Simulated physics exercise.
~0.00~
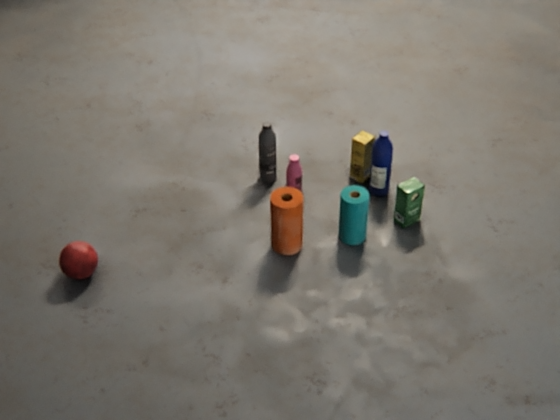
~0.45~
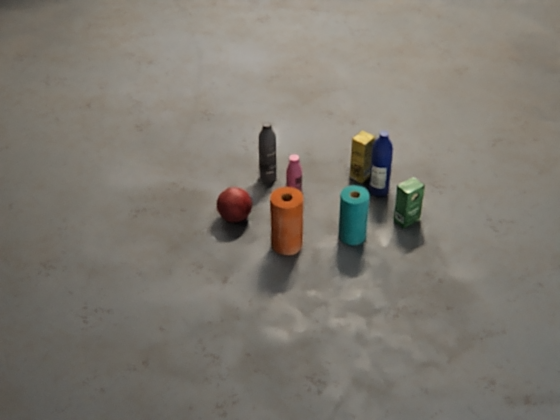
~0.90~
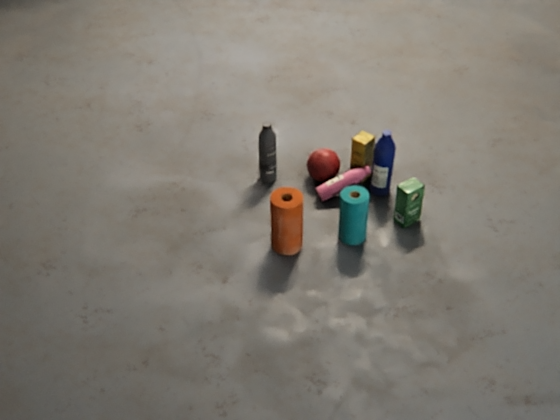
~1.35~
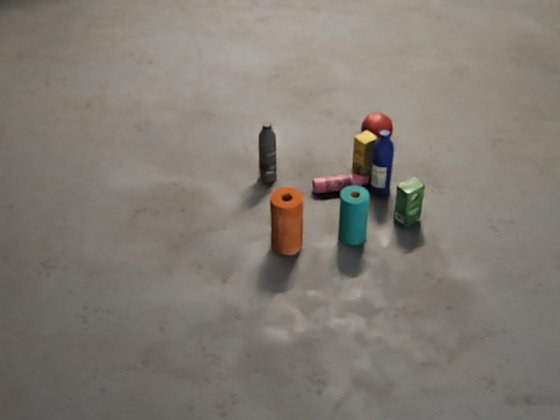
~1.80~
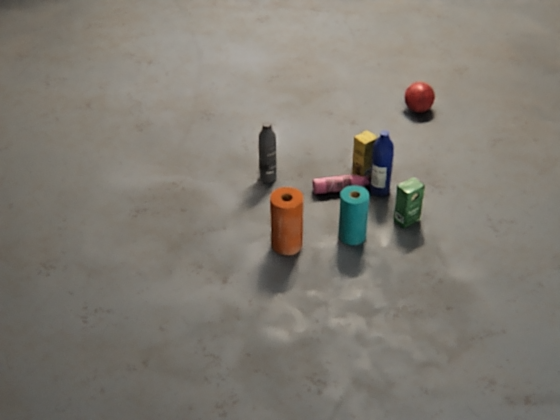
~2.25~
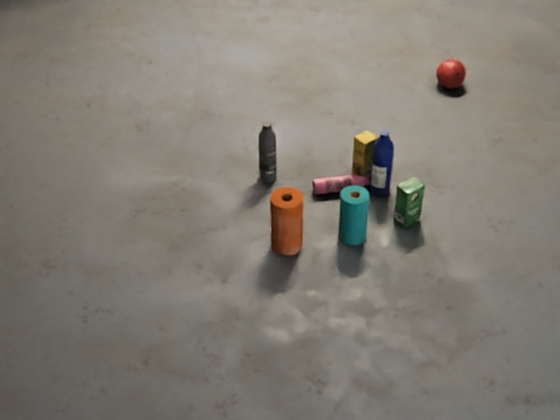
To begin with, a red ball sits at the left of a grey floor, apart from an upright group of bottles, small cartons and two rolls, one orange and one turquoise. The ball rolls right, toward the gap between the grey bottle and the orange roll. It passes into the group, and the pink bottle tips over to the right. The ball carries on behind the yellow carton and the blue bottle, then rolls away toward the upper right. At the end, the pink bottle lies on its side behind the turquoise roll, while everything else in the group still stands.
